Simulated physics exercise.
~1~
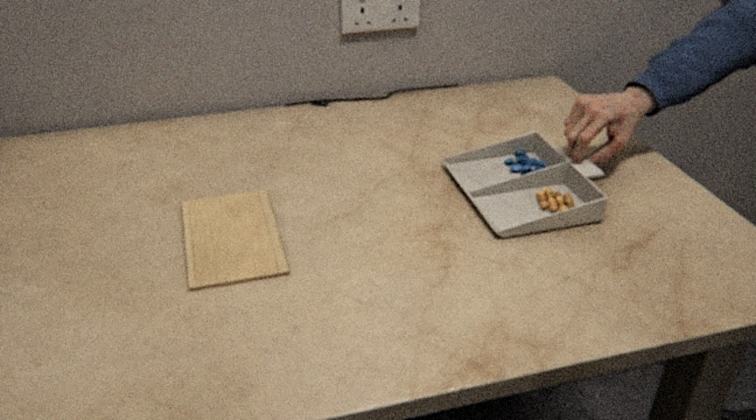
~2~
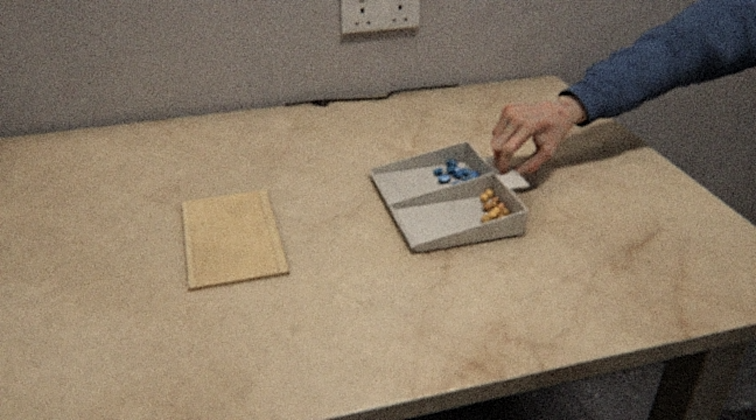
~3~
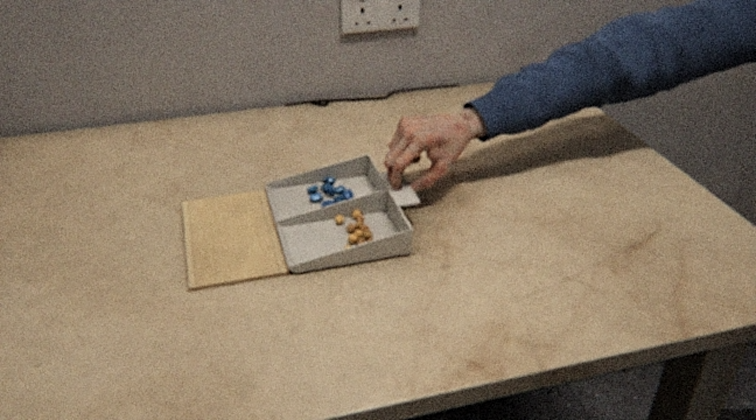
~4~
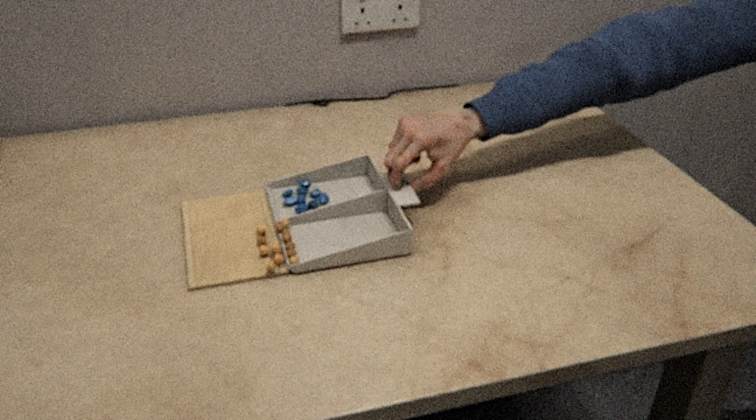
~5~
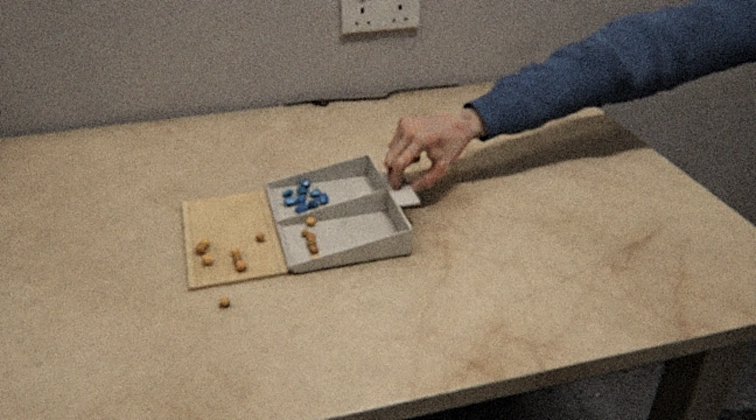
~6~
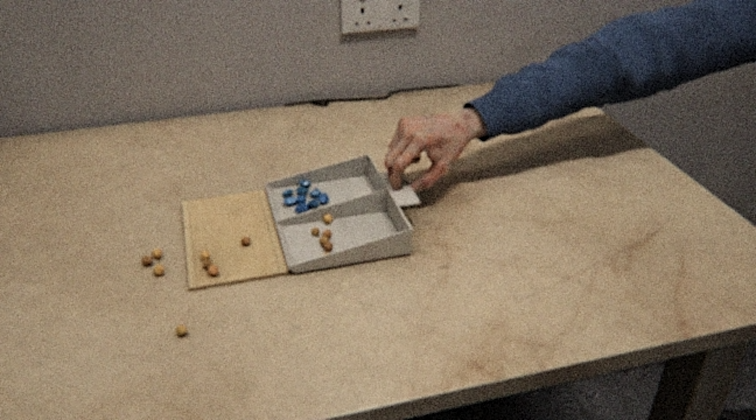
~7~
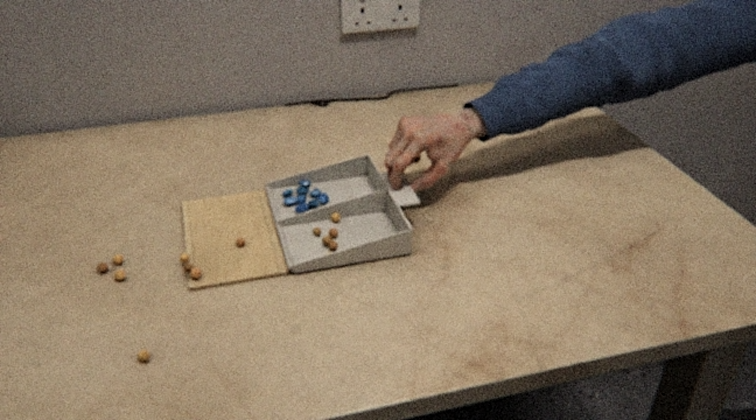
A divided gray tray holding blue and orange pieces was slid left across the table by a hand until it stopped against a flat wooden board; the orange ones partly spilled over the board and onto the table, while the blue ones stayed inside.
